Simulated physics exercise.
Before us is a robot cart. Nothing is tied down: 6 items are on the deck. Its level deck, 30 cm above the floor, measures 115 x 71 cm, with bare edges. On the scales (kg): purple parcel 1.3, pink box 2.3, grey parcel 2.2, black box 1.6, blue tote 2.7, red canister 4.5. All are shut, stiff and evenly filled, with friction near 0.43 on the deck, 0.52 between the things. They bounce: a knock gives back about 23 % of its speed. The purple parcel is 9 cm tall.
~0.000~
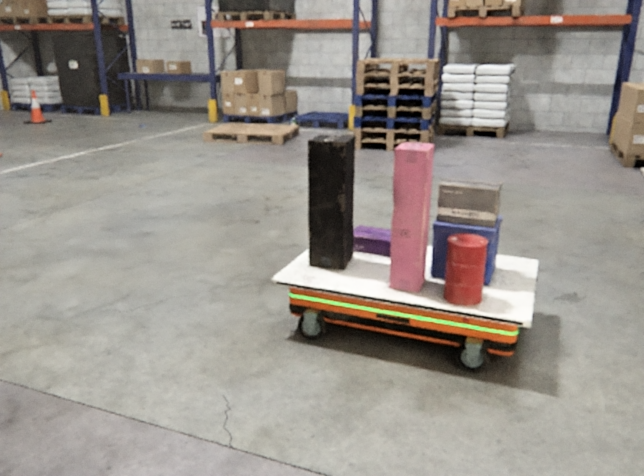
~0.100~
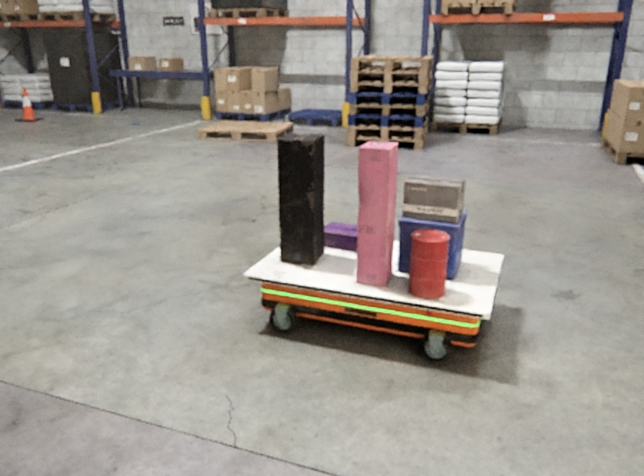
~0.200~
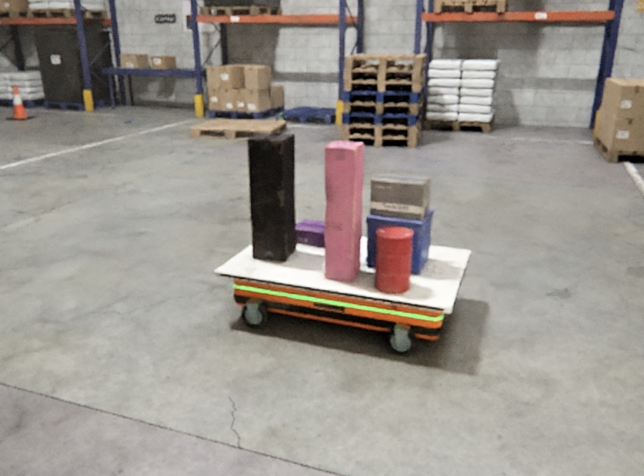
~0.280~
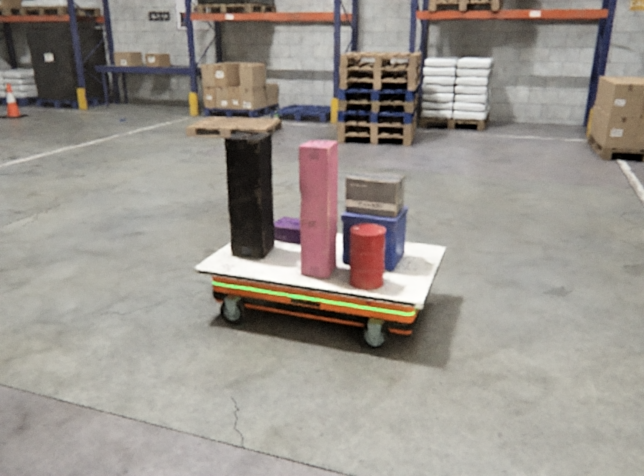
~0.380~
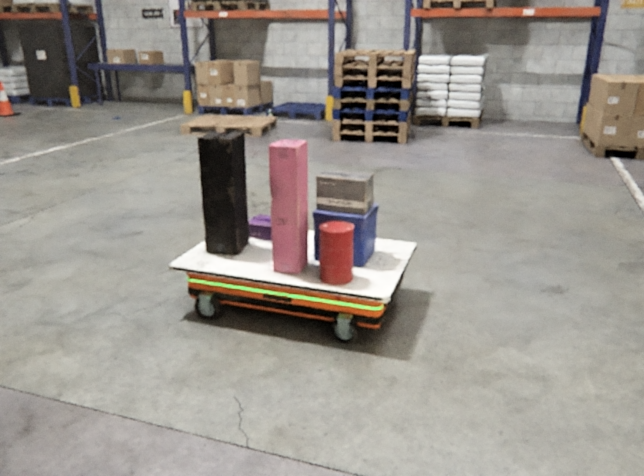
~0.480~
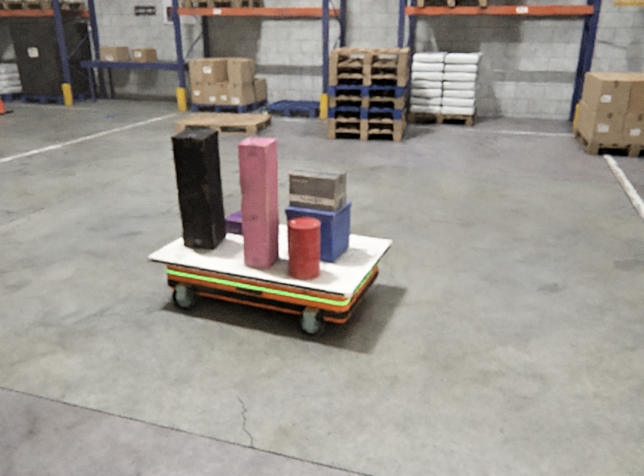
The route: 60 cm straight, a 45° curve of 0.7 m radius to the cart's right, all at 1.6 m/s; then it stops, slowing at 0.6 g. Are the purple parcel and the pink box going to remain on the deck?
The purple parcel is still aboard, the pink box ends off the deck.
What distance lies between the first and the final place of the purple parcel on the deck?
About 28 cm.
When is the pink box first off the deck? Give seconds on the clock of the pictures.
Near 0.7 s.
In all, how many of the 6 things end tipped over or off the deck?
That comes to 2.
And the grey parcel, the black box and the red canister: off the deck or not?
The grey parcel is still on the deck; the black box finishes off the deck; the red canister ends on the deck.
After 0.68 s, 109 cm covered, turned 28°; pink box 16° off upright near (202, 189); purple parcel moved 19 cm near (226, 212); black box 33° off upright.
After 0.88 s, 141 cm covered, turned 45°; pink box and black box now off the deck; purple parcel moved 26 cm near (224, 197); red canister moved 7 cm.
After 1.08 s, 164 cm covered, turned 45°; purple parcel moved 25 cm near (216, 187); red canister moved 9 cm; grey parcel moved 3 cm.
After 1.28 s, 167 cm covered, turned 45°, stopped; purple parcel moved 28 cm near (212, 184); red canister moved 15 cm; grey parcel moved 11 cm.
In the end (1.7 s), off the deck, pink box and black box; not toppled but over 10 cm from the start, purple parcel, grey parcel and red canister; the last one under 10 cm from the start. In the last view, purple parcel near (211, 183), pink box near (115, 246).
